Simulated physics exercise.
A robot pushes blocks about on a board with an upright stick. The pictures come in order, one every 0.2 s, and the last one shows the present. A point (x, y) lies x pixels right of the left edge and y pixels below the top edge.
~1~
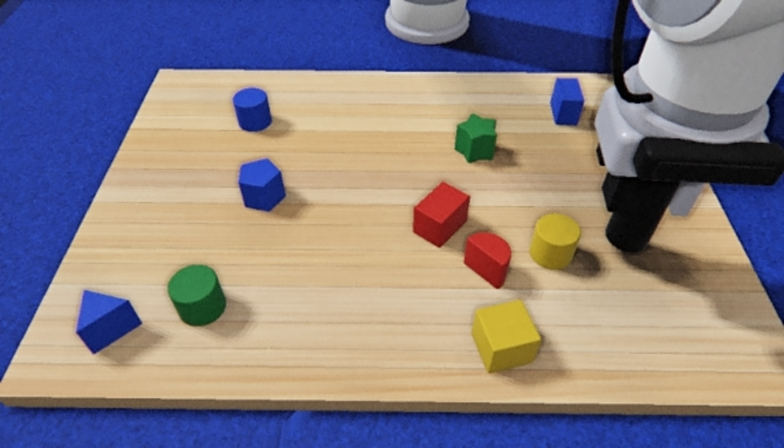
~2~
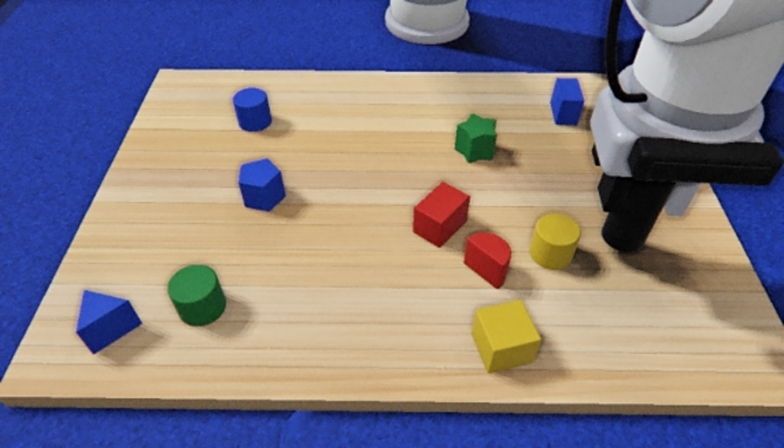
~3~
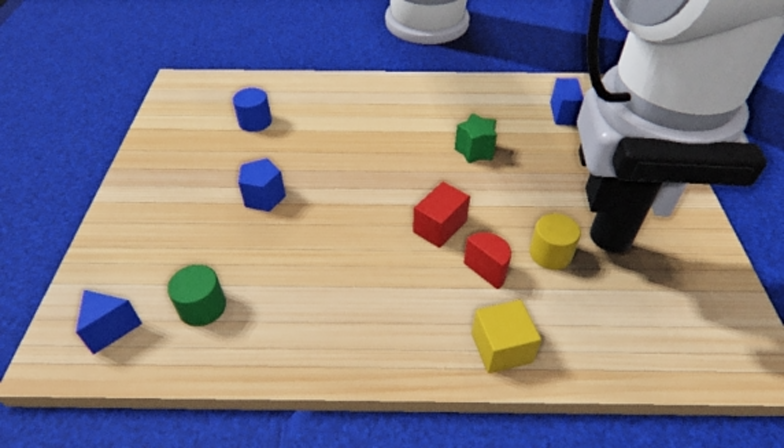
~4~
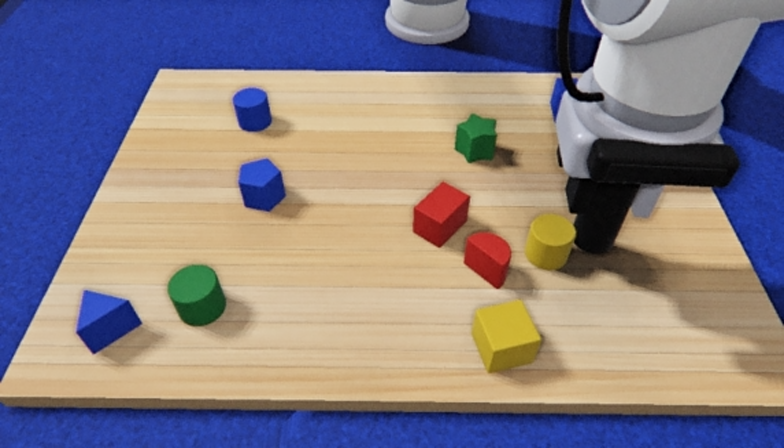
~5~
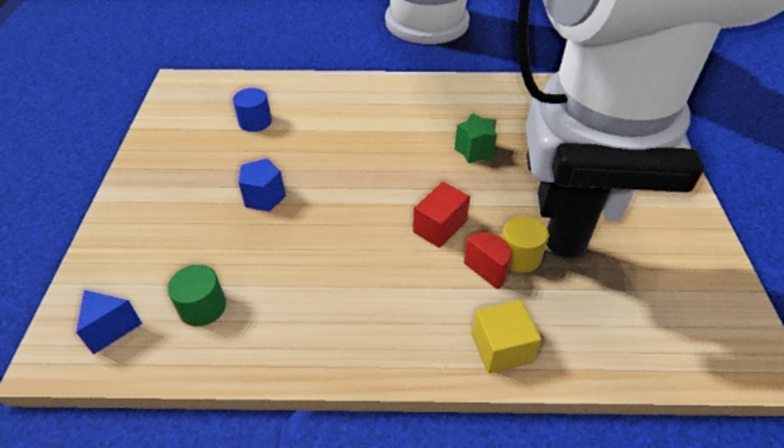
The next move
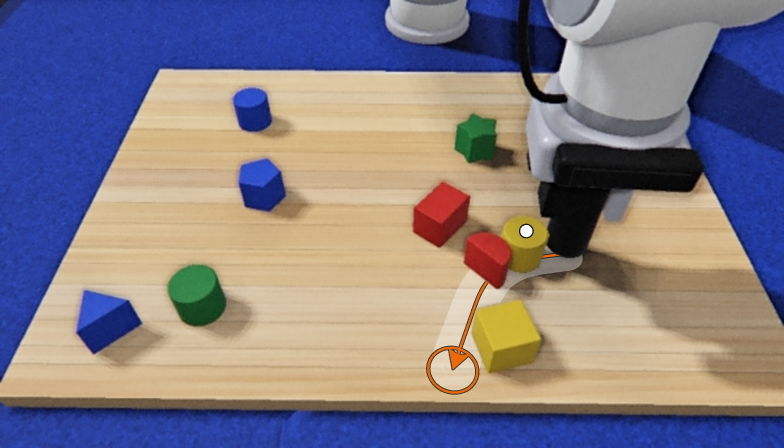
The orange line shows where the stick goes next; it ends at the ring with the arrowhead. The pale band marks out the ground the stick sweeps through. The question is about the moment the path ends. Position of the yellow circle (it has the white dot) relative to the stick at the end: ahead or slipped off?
I'd say it has come free.
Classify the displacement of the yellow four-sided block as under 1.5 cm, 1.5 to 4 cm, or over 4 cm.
Medium: 1.5 to 4 cm.
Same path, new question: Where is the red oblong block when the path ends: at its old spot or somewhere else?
It is left in place.
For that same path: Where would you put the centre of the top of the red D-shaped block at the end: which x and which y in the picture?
When the path ends, it will be at (415, 262).
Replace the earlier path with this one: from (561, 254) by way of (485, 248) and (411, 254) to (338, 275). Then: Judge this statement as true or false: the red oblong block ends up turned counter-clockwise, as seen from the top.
That claim is false.
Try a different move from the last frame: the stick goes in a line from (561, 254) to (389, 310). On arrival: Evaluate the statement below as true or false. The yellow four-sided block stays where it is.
True - the claim holds.
The line goes from (561, 254) through (504, 268) and (473, 311) to (453, 370); the dot is on the yellow circle.
What follows on the original path. One third of the way, stick at (506, 256); red D-shaped block at (435, 258), turned 70° anticlockwise; yellow circle at (464, 235).
Two thirds of the way, stick at (475, 301); red D-shaped block at (415, 262), turned 90° anticlockwise; yellow circle at (451, 239).
At the end, stick at (455, 358); red oblong block unmoved; red D-shaped block at (415, 262), turned 90° anticlockwise; yellow four-sided block at (514, 347), turned 55° anticlockwise; yellow circle at (451, 239).
